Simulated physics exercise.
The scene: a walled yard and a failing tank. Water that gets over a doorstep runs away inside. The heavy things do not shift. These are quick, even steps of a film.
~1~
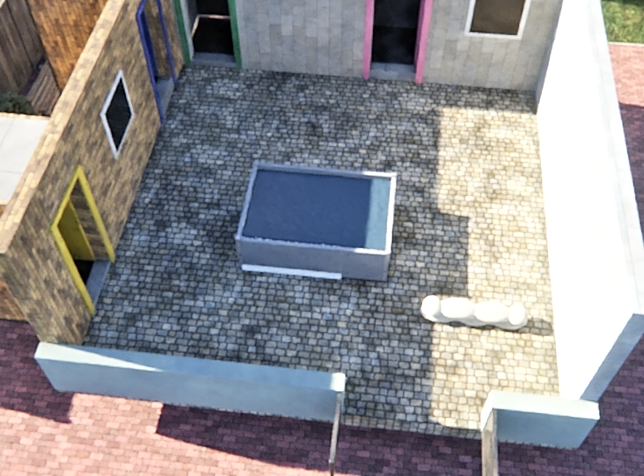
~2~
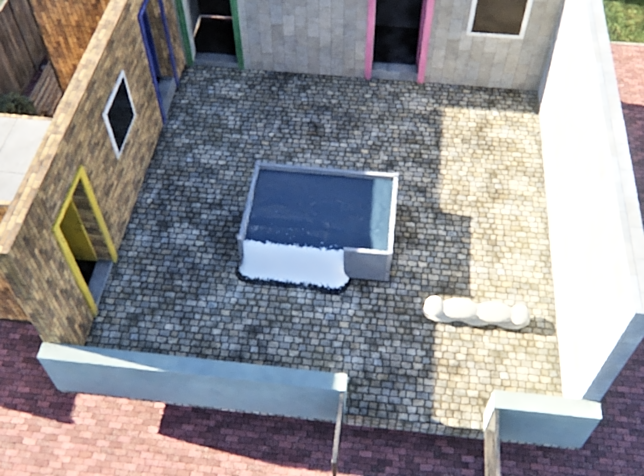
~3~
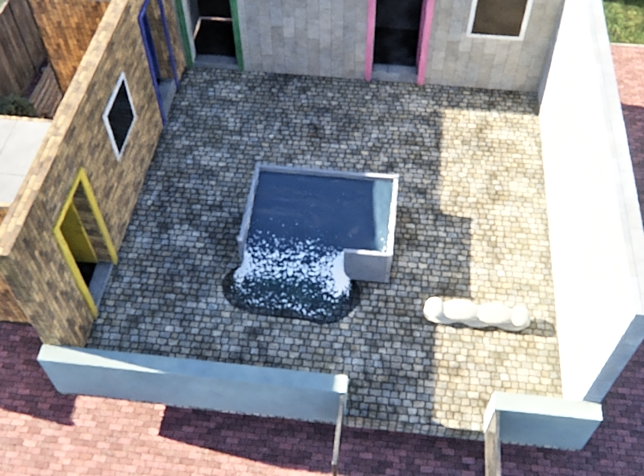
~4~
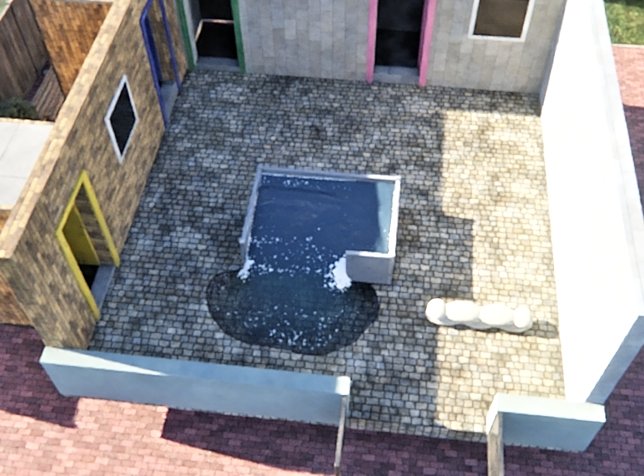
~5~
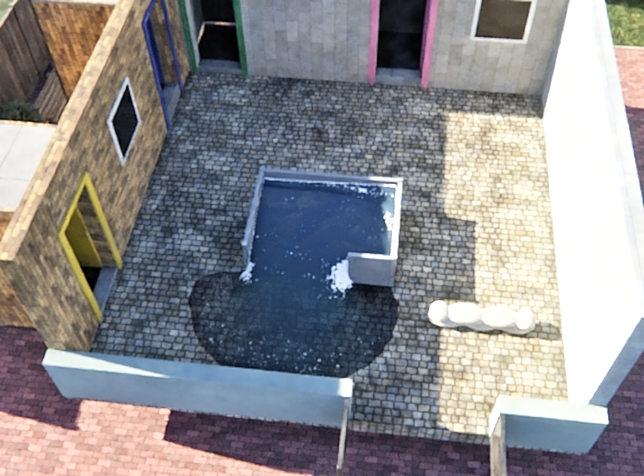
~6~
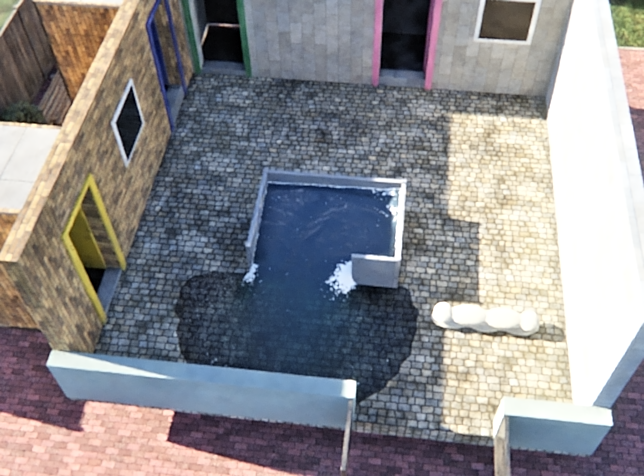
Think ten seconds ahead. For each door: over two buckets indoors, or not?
In the end: The yellow door floods; the blue door holds within the limit; the green door holds within the limit; the pink door holds within the limit.
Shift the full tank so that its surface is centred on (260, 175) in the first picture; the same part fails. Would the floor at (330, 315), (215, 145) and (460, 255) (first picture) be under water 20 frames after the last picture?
As listed: Under water, not flooded, not flooded.
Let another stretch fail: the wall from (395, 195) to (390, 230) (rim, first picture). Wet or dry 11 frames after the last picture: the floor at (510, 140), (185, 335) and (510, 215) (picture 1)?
In that order: Under water, clear, flooded.
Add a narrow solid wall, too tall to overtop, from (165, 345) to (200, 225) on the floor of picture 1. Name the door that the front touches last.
That is the pink one.
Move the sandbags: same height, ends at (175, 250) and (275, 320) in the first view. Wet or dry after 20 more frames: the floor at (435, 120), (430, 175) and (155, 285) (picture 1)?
One after the other: Not flooded, clear, flooded.
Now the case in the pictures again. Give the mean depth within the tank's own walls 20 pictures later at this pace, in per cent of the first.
About 24 per cent.
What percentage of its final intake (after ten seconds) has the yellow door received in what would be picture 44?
Near 90 in a hundred.
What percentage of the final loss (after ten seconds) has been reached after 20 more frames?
Near 40 in a hundred.
A moment on, water covers 15 % of the floor; the yellow door not reached, the blue door not reached, the green door not reached, the pink door not reached.
Next, water covers 20 % of the floor; the yellow door wet at the sill, nothing in, the blue door not reached, the green door not reached, the pink door not reached.
Then, water covers 40 % of the floor; the yellow door over two buckets in, the blue door not reached, the green door not reached, the pink door not reached.
Later, water covers 65 % of the floor; the yellow door over two buckets in, the blue door wet at the sill, nothing in, the green door wet at the sill, nothing in, the pink door not reached.
In the end, water covers 85 % of the floor; the yellow door over two buckets in, the blue door wet at the sill, nothing in, the green door wet at the sill, nothing in, the pink door wet at the sill, nothing in.
